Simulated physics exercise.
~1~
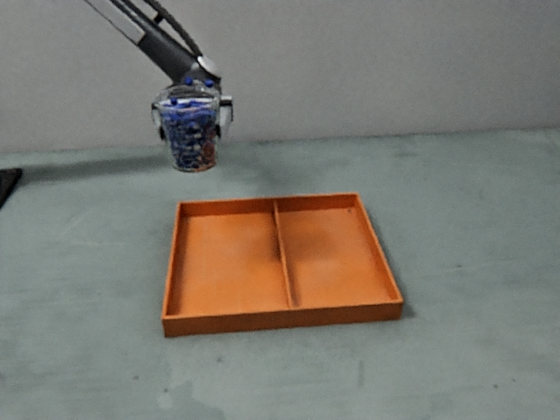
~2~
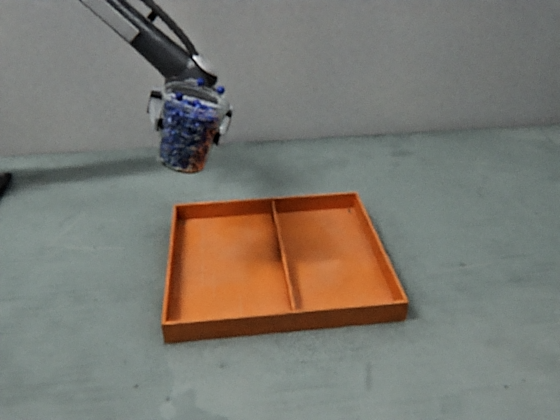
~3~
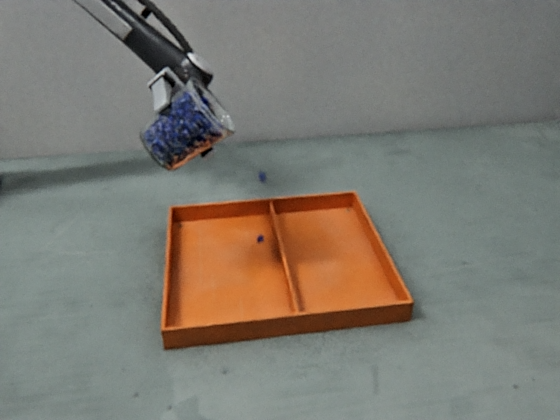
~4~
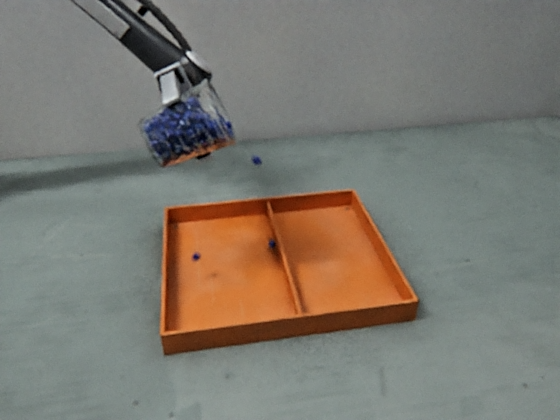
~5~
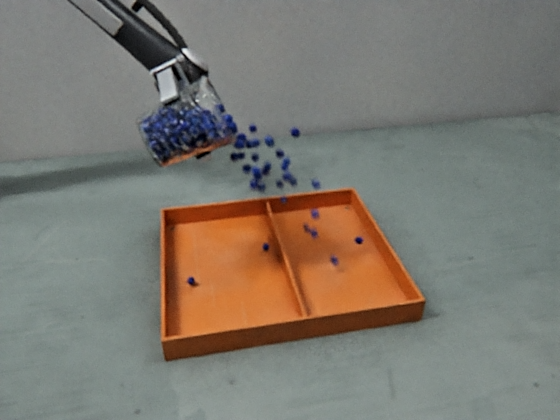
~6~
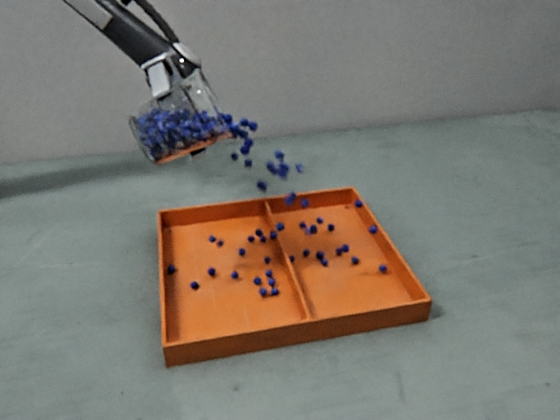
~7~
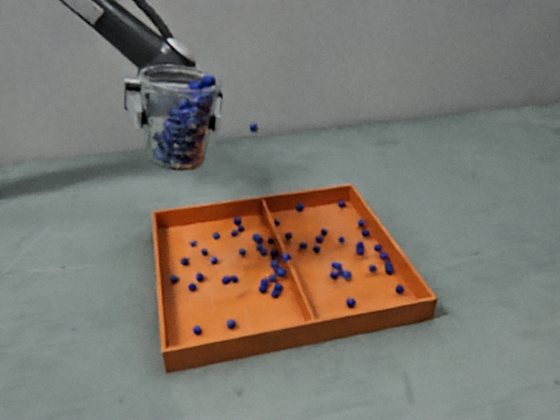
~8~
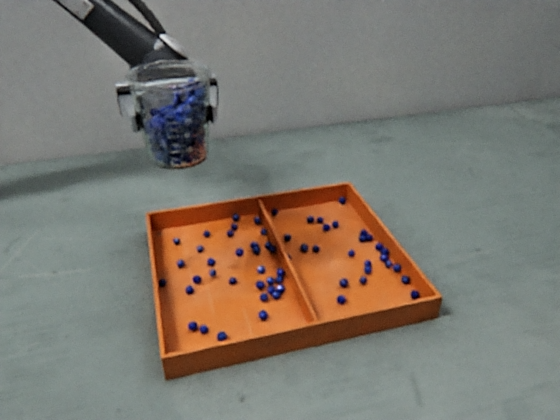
Above an orange divided tray on a grey-green surface, a robot arm tipped a clear cup and spilled some of its blue beads across both sections, then turned it upright again with most of the beads still inside.
